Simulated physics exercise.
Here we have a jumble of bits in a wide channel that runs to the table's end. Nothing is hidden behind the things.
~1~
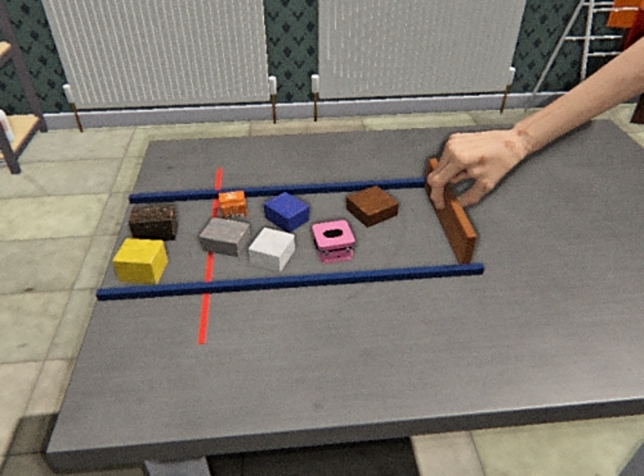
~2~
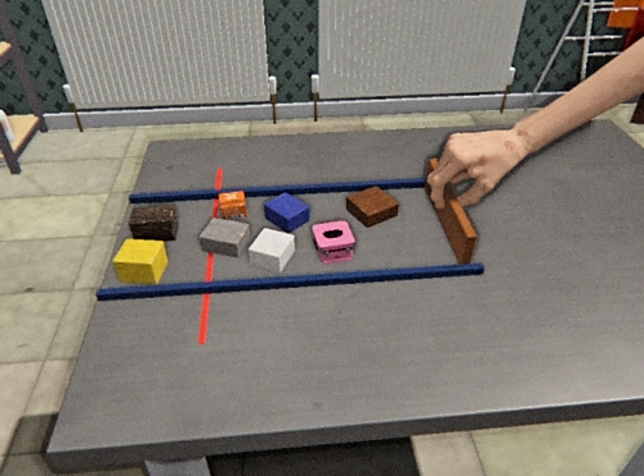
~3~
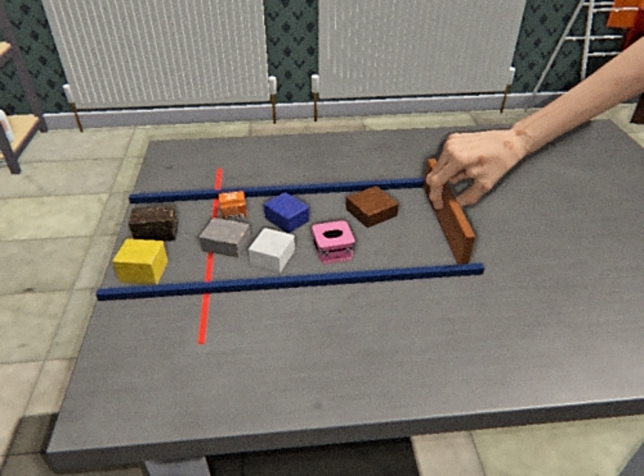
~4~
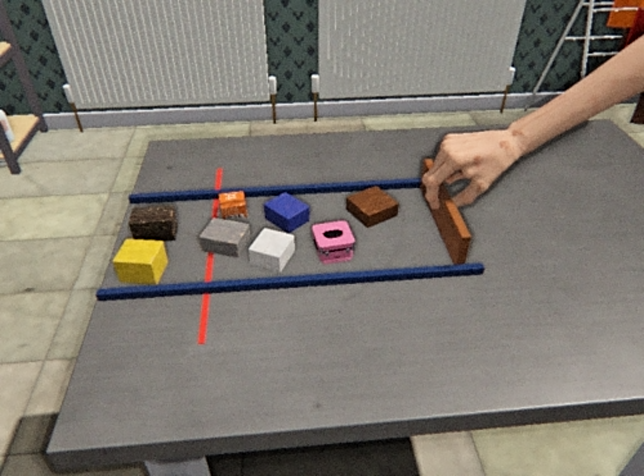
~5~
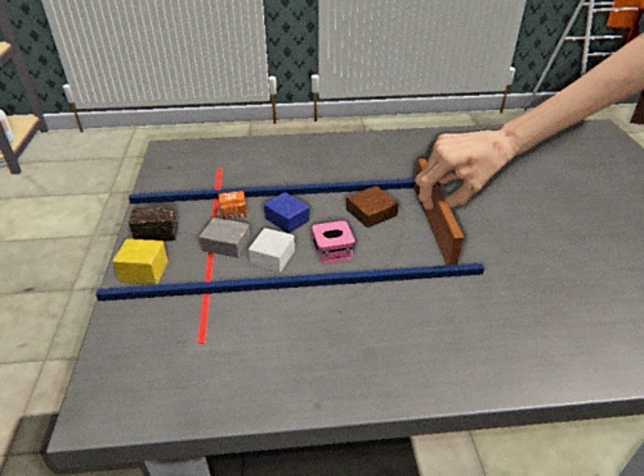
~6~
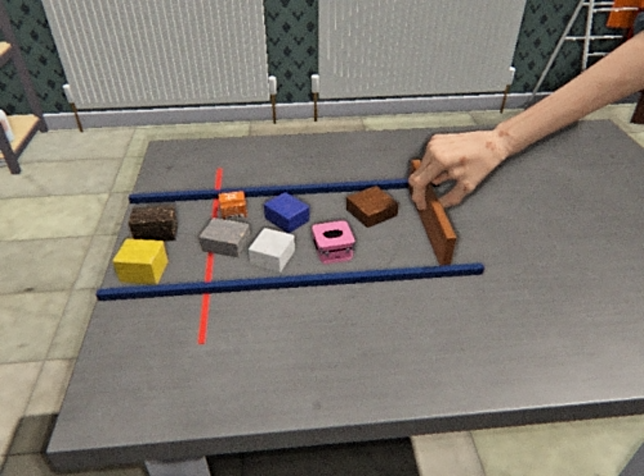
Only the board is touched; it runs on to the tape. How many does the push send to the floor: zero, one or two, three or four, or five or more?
Here the number that fall off is zero.
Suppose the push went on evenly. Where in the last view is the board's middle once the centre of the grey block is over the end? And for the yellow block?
At (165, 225) for the grey block; at (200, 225) for the yellow block.
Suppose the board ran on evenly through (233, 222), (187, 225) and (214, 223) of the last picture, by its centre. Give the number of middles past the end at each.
Past the end: 0, 3 and 0.
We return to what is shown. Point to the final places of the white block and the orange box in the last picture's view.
Near (154, 269) and (135, 205).
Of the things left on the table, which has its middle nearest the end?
It is the black block.
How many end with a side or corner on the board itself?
It touches 2.
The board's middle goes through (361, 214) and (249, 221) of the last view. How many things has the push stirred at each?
First 1, then 7.
Early on, none off yet; yellow block at rest near (141, 262); black block at rest near (154, 224); grey block at rest near (226, 238).
Finally, the number that fall off is zero.
